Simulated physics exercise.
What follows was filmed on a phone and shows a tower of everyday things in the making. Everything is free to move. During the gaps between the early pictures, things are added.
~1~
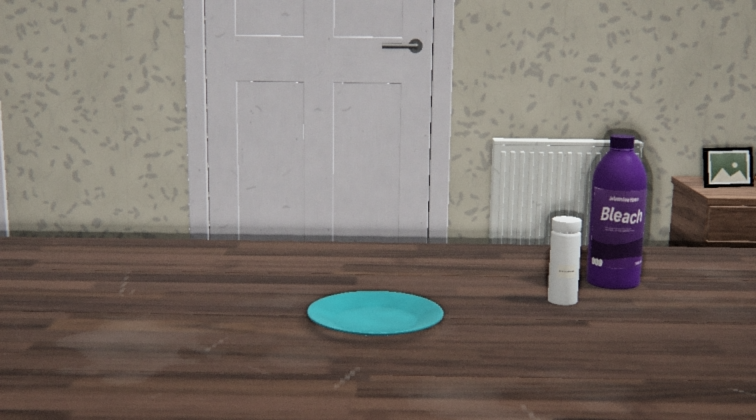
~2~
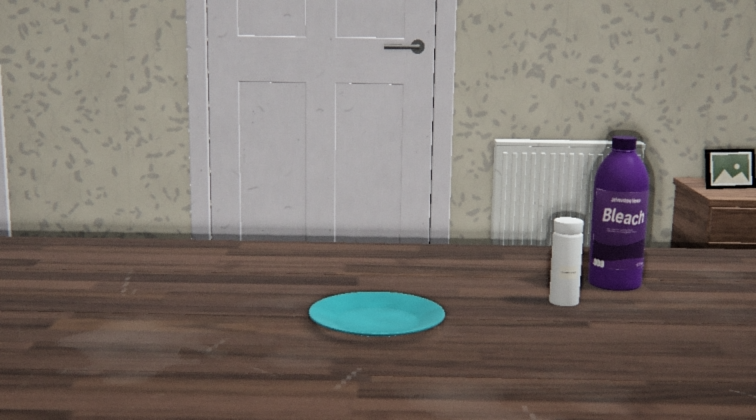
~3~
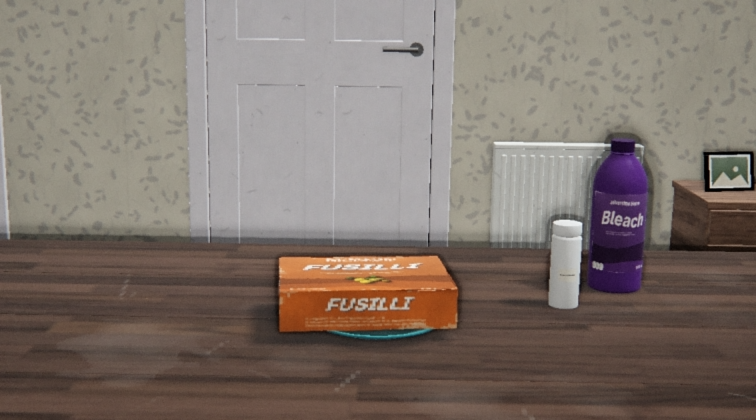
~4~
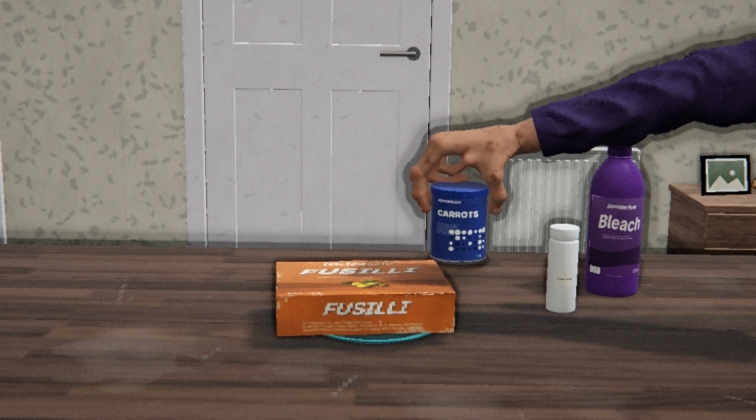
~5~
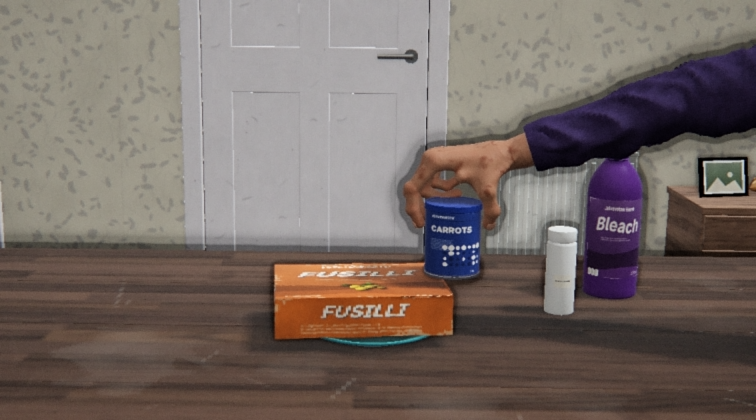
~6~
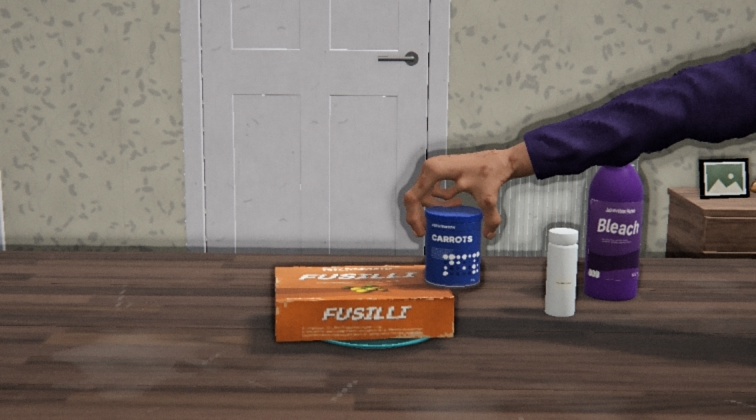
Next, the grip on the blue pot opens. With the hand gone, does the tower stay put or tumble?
The tower tumbles.
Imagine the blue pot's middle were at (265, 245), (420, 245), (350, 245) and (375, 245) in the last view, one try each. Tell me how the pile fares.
Going through the four cases in order, the pile tumbles down, then stands firm, then stands firm, and finally stands firm.
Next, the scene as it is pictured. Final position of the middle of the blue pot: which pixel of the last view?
The object ends up somewhere around (500, 308).
Then, 0.30 s later than the last frame, blue pot tilted by 37° near (473, 257).
Then, 0.40 s later than the last frame, blue pot now fallen.
Then, 2.00 s later than the last frame, nothing new.
When it is over, fallen, blue pot; the other 4 as before. End places, in pixels of the last picture, blue pot near (500, 307). The pile comes apart.
